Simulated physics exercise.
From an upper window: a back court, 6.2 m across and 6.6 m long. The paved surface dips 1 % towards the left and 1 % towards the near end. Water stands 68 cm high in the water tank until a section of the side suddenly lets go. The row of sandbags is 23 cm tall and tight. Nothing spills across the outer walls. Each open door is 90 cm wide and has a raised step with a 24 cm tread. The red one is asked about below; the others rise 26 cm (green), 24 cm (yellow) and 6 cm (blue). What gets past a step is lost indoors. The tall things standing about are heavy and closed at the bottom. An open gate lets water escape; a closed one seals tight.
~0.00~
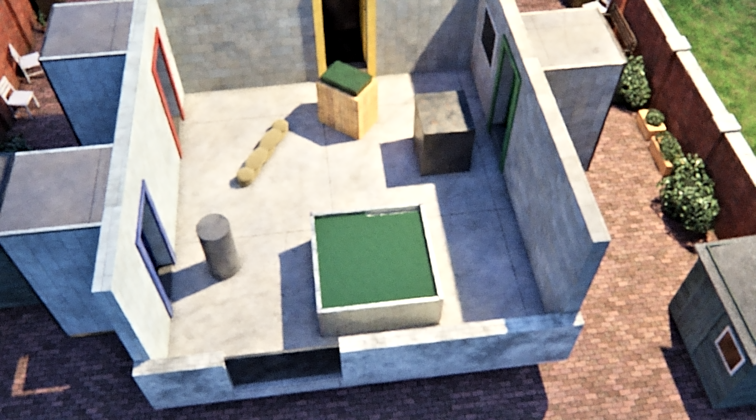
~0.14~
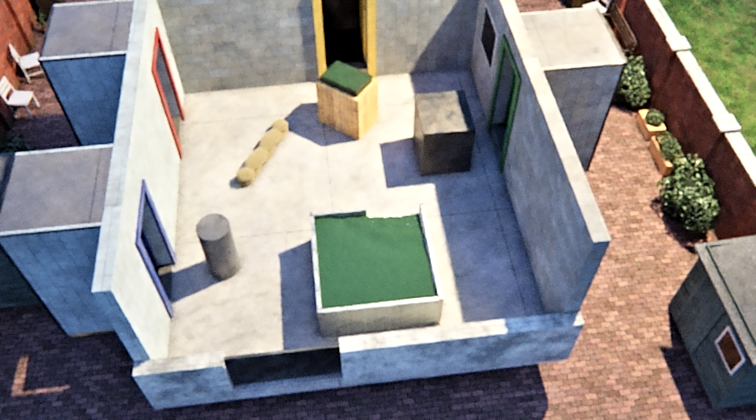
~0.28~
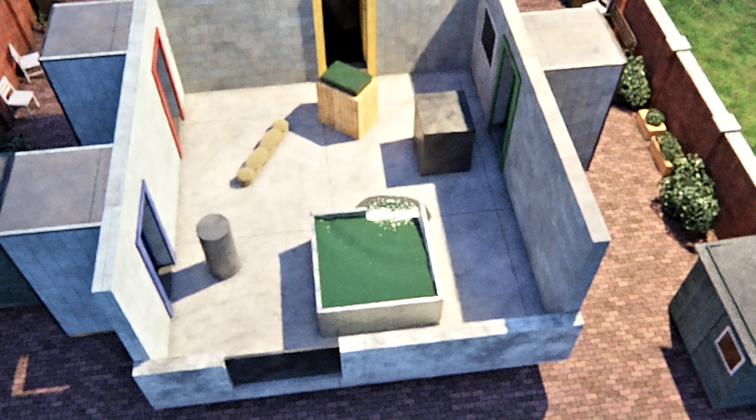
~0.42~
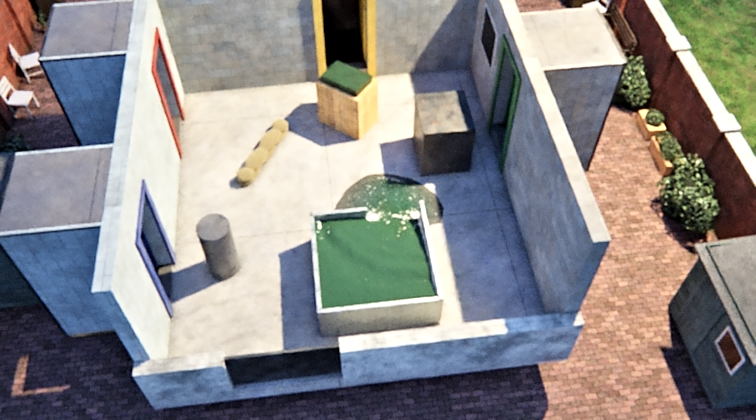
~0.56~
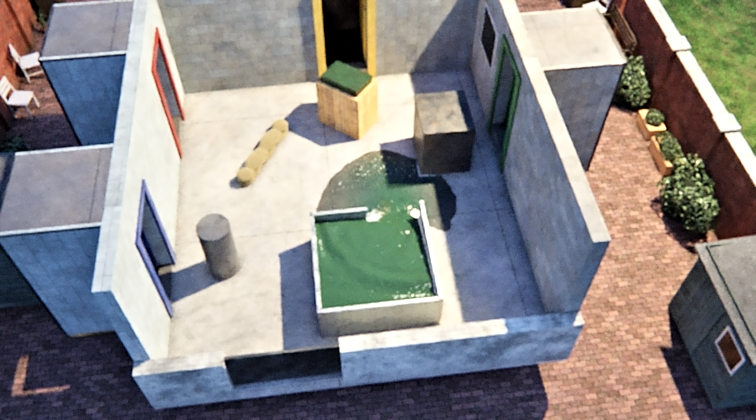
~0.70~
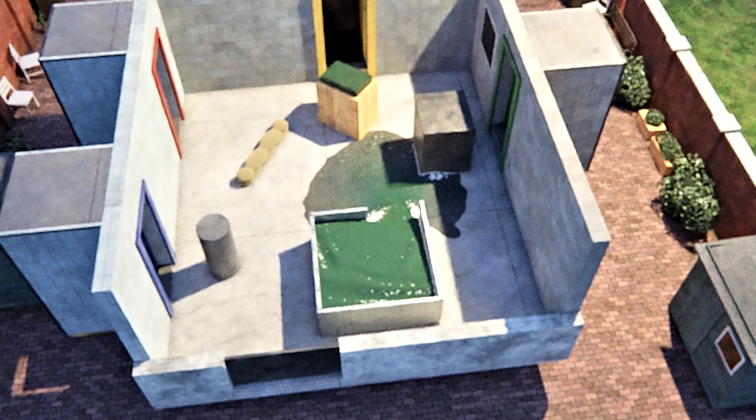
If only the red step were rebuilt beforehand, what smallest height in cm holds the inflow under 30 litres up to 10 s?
At least 7 cm or so.
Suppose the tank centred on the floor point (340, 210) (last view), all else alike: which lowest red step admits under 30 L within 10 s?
About 8.0 cm.
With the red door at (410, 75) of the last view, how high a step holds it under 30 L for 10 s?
Roughly 17 cm.
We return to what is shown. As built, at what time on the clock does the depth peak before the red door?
At about 7.0 s.
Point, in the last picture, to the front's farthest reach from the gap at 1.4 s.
Around (411, 76).
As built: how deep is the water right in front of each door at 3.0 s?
Depths in cm: Red 0, green 7, yellow 11, blue 0.
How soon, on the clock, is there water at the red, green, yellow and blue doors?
Arrival: Red 3.2 s, green 1.6 s, yellow 1.8 s, blue 5.5 s.
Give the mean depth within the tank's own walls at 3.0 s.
Roughly 32 cm on average.
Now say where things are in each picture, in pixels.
In the first picture, still water, 68 cm deep, in the water tank at (374, 257); the red door at (170, 100) is dry.
In the second picture, the front is at a hidden place, 0.4 m from the gap on the far side; 0.2 m2 of floor is wet, 68 cm left at the back.
In the third picture, water pours out on the far side and has run 0.8 m, to (369, 202); about 11 cm deep outside, 68 cm at the back.
In the fourth picture, water pours out on the far side and has run 1.3 m, to (368, 179); about 8 cm deep outside, 68 cm at the back.
In the fifth picture, the front is at (371, 155), 1.9 m from the gap on the far side; 3.2 m2 of floor is wet, 66 cm left at the back.
In the sixth picture, the gap is on the far side, the front 2.5 m out at (371, 135); the back of the water tank holds 59 cm; the red door at (170, 100), 4.9 m from the gap, is still 3.1 m from the nearest water.
After 1.4 s water covers 25 % of the floor, deepest (38 cm) near (396, 227); it has not reached the red door.
After 3.0 s water covers 50 % of the floor, deepest (26 cm) near (468, 71); it has not reached the red door.
After 10.0 s water covers 95 % of the floor, deepest (18 cm) near (167, 384); 8 cm at the red door, 0 litres in over its 16 cm step.
At the red door as built, the water arrived by 3.3 s and peaked near 12 cm at 7.2 s.
Run again over the same 10 s with other heights there, 38 litres in over 6.5 cm, 16 litres over 8.5 cm. The limit of 30 litres is kept from about 7 cm up.
